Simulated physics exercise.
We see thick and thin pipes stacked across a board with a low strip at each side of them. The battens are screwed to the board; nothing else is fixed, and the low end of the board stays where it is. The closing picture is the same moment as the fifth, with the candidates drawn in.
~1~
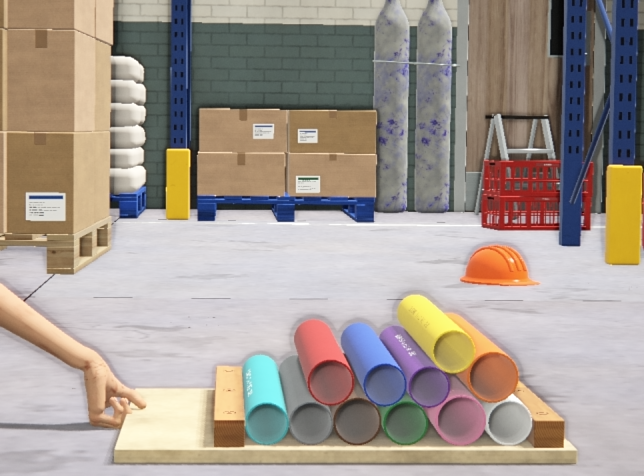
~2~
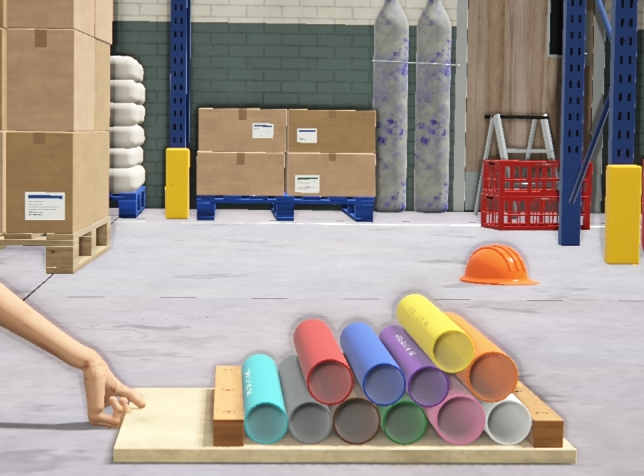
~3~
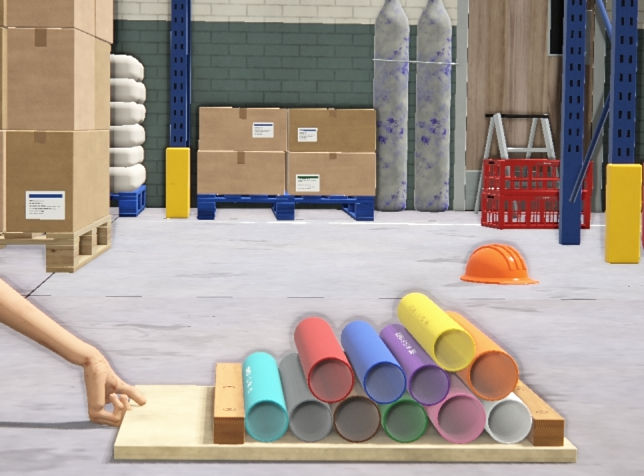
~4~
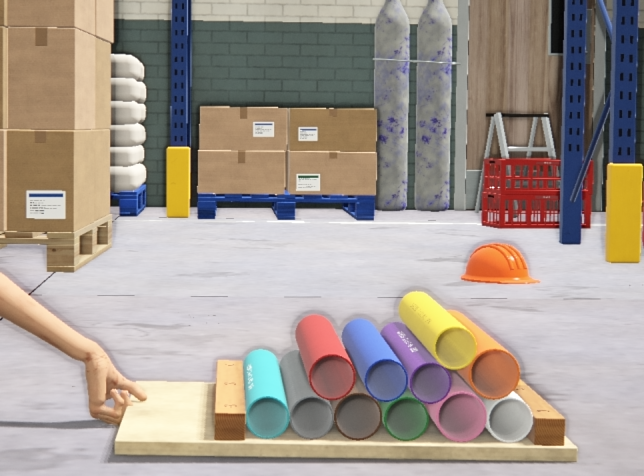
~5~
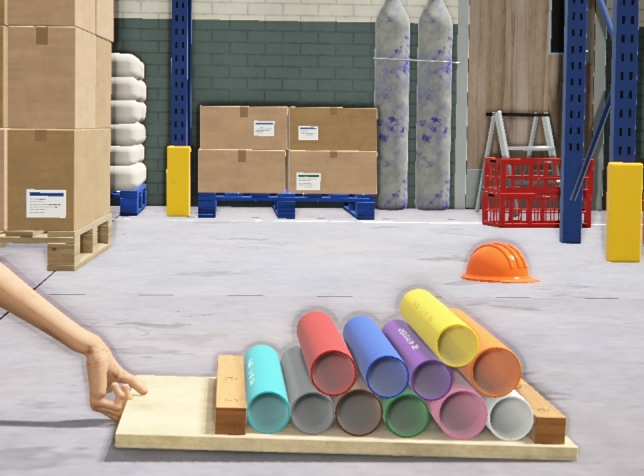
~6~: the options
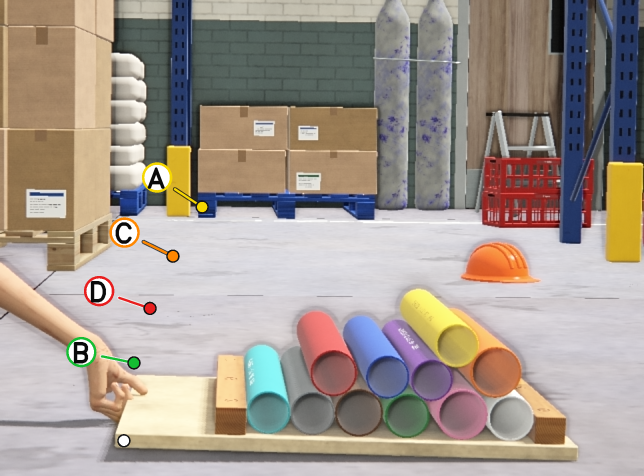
Colourful pipes stay stacked between two strips as a hand slightly raises the board's left end.
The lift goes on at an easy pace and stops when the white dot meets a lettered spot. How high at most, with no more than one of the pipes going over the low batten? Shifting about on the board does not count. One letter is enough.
Lift it to B and no more.
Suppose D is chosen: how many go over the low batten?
The count is two.
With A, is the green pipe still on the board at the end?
The green pipe: Yes.
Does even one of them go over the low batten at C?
Yes, at C.
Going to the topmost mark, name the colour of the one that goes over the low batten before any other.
The orange one.
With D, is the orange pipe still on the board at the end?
The orange pipe: No.
On the marked copy, A at (202, 207); B at (134, 363); C at (173, 256); D at (150, 308); the white dot at (124, 441).
Following B. Soon after the start, board at 11°.
Later, board at 11°.
In the end, board at 11°, none over the low batten.
As for the rest, A four over the low batten (orange, purple, blue, yellow); C two over the low batten (orange, yellow); D two over the low batten (orange, yellow).
